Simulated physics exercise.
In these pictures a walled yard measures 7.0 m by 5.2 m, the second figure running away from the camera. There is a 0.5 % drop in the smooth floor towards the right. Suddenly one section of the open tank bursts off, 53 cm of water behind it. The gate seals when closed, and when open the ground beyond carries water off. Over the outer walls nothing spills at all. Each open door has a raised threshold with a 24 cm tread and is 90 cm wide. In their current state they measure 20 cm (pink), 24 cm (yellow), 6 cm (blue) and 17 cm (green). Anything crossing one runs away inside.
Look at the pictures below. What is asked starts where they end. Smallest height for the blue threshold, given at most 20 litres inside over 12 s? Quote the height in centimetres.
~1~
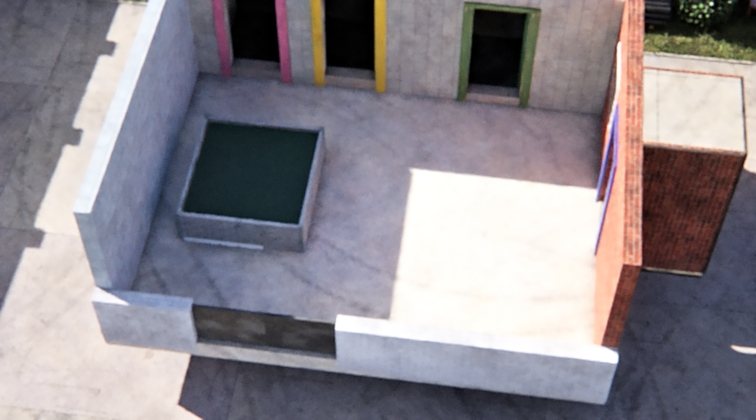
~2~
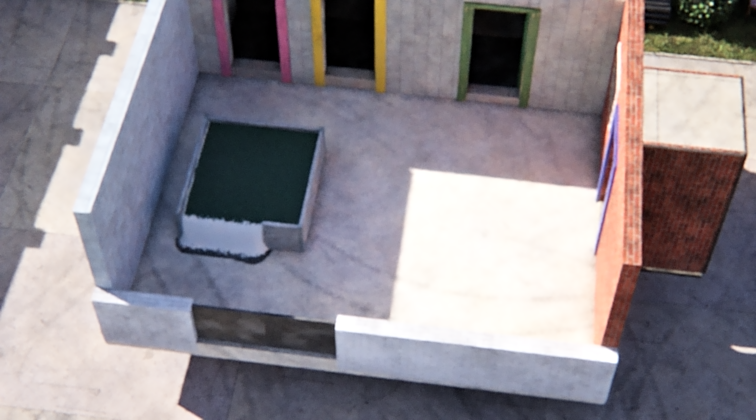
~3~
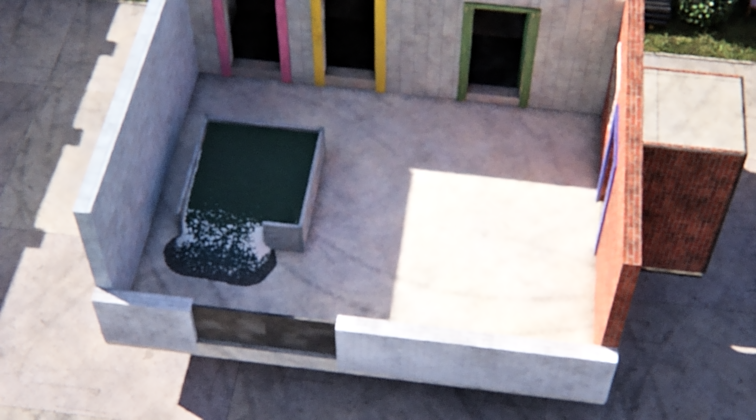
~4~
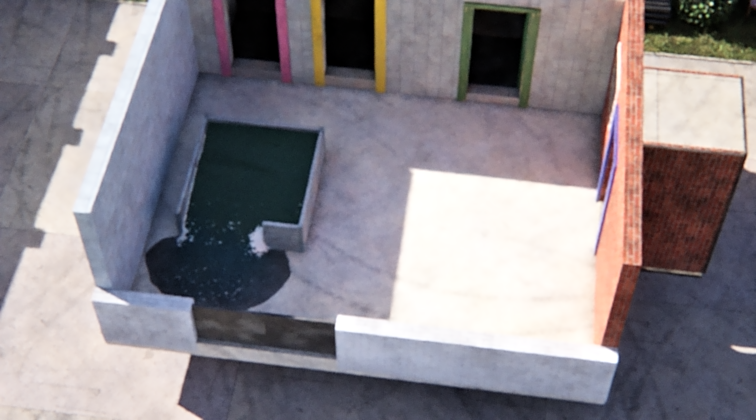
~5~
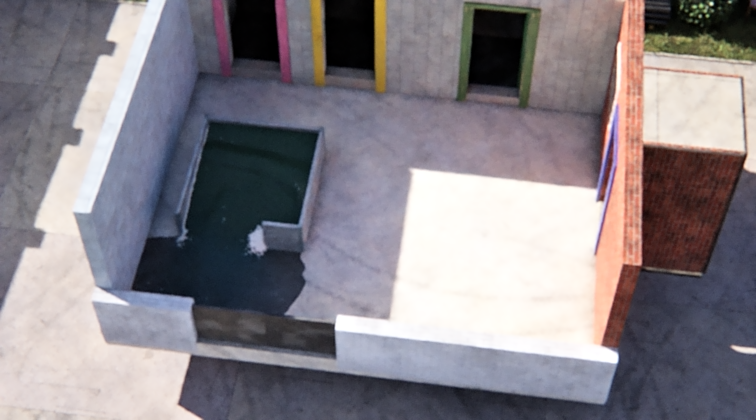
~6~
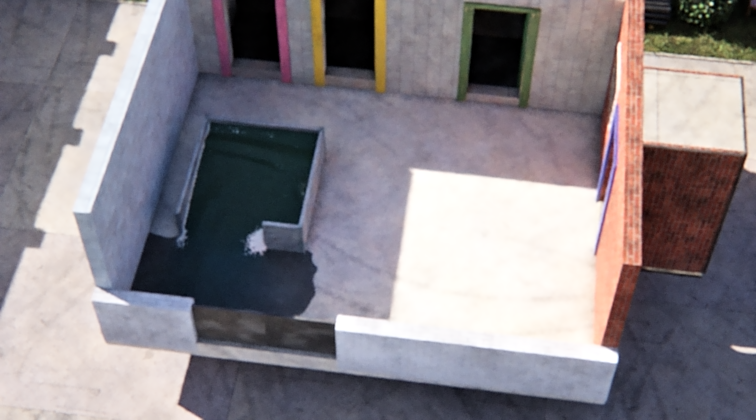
About 6.5 cm.
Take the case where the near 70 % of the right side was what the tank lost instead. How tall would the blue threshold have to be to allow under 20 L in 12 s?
Near 14.0 cm.
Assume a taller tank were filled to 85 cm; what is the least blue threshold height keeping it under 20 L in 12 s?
About 12.5 cm.
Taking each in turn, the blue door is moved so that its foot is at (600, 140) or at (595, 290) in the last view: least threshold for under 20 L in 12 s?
You'd want roughly 9.0 cm there first, then roughly 9.5 cm.
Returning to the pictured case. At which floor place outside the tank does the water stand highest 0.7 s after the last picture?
About (122, 319).
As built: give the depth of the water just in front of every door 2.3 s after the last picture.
At the pink door the depth is 0 cm, at yellow 0 cm, at blue 0 cm and at green 0 cm.
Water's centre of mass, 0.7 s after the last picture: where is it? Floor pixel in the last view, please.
The water is centred around (239, 229) in the last picture's pixels.
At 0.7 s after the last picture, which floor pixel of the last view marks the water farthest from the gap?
Somewhere near the pixel (361, 349).
Then, 0.7 s after the last picture water covers 15 % of the floor, deepest (48 cm) near (122, 319); it has not reached the blue door.
Then, 2.3 s after the last picture water covers 40 % of the floor, deepest (28 cm) near (122, 319); it has not reached the blue door.
Then, 11.3 s after the last picture water covers 95 % of the floor, deepest (10 cm) near (587, 247); 10 cm at the blue door, 25 litres in over its 6 cm threshold.
At the blue door as built, the water peaked near 10 cm, 10.9 s after the last picture.
Run again over the same 12 s with other heights there, 25 litres in over 6 cm, 15 litres over 7 cm. The limit of 20 litres is kept from about 6.5 cm up.
